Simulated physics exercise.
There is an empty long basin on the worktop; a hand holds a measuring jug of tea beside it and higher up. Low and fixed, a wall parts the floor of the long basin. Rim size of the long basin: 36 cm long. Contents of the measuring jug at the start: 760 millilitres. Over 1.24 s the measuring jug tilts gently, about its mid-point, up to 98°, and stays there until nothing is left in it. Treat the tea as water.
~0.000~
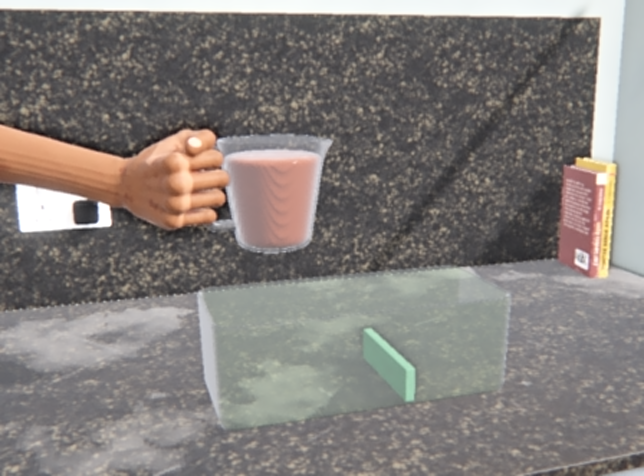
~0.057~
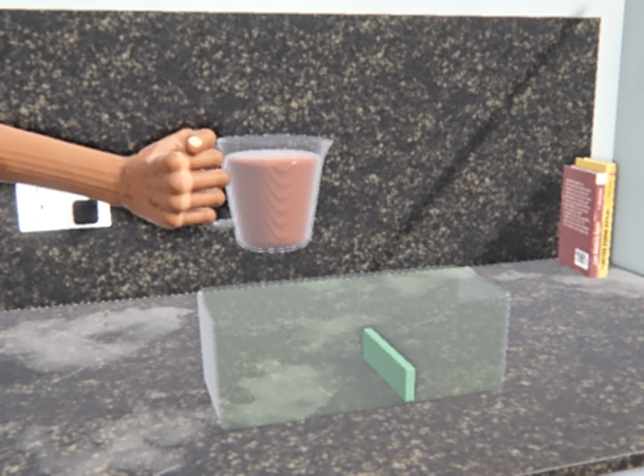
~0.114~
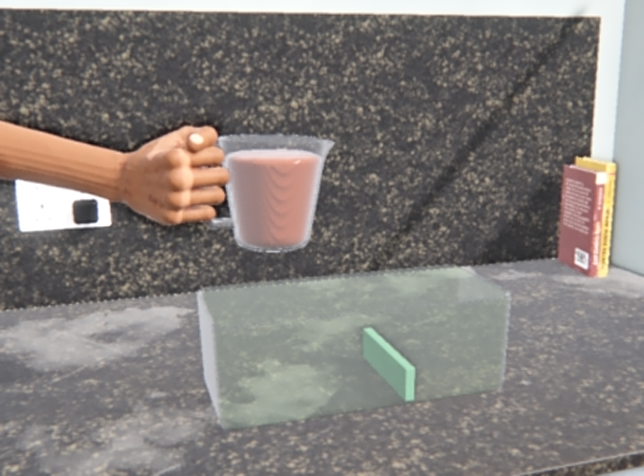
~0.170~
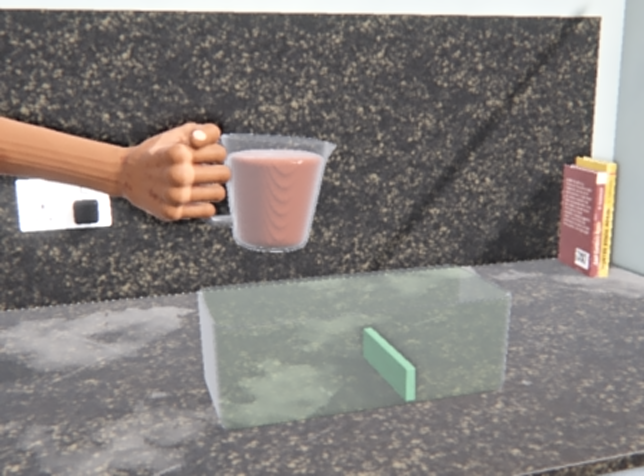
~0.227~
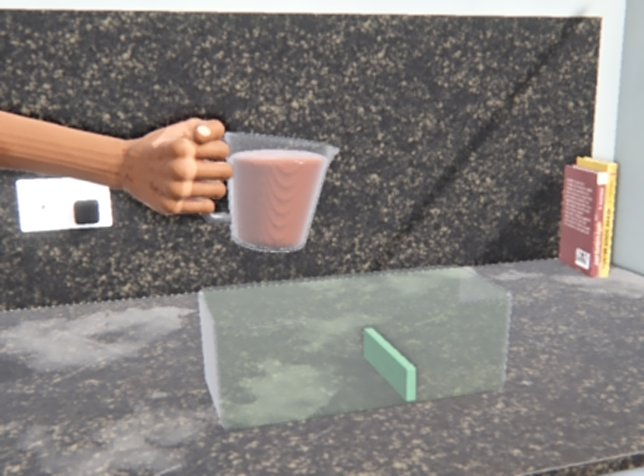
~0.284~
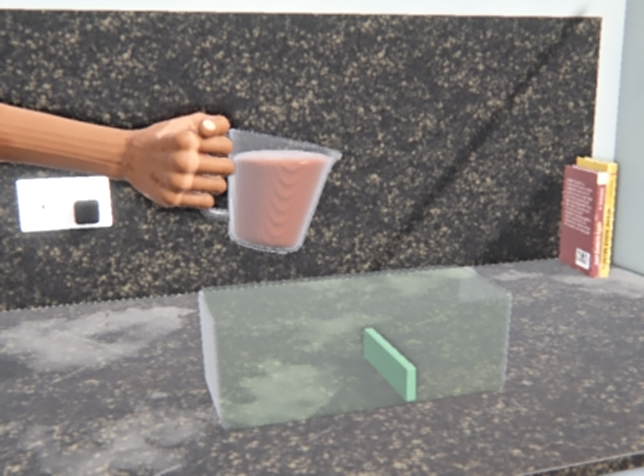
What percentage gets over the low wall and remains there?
64 %.
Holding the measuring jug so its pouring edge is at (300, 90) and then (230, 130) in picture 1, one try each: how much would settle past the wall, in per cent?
In order, 20 and 5 per cent.
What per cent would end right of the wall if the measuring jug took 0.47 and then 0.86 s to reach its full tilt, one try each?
Try 1: 40 %; try 2: 55 %.
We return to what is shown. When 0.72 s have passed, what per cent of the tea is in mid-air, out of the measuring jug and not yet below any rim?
Some 18 % is the figure.
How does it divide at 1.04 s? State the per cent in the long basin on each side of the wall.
About 10 % left, 48 % right.
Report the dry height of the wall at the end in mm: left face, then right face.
Left 34 mm, right 16 mm.
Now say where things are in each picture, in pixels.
In the first frame, tilt 0°; pouring edge (331, 139); surface from (223, 157) to (318, 154); the long basin's rim runs from (206, 310) to (483, 281); the wall's top is at (387, 349).
In the second frame, tilt 1°; pouring edge (331, 140); surface from (223, 157) to (318, 154).
In the third frame, tilt 2°; pouring edge (333, 141); surface from (224, 156) to (319, 155).
In the fourth frame, tilt 4°; pouring edge (335, 144); surface from (227, 156) to (321, 154).
In the fifth frame, tilt 8°; pouring edge (338, 148); surface from (229, 157) to (325, 156).
In the sixth frame, tilt 12°; pouring edge (341, 153); surface from (232, 158) to (329, 156).
By 0.72 s the tilt is 61° and 76 per cent is still to pour, 1 is left of the wall and 6 right of it.
By 1.04 s the tilt is 92° and 25 per cent is still to pour, 10 is left of the wall and 48 right of it.
By 1.38 s the tilt is 98° and 1 per cent is still to pour, 32 is left of the wall and 63 right of it.
By 1.74 s the tilt is 98° and 0 per cent is still to pour, 36 is left of the wall and 64 right of it.
At rest 36 per cent lies left of the wall, 64 right of it and 1 outside.
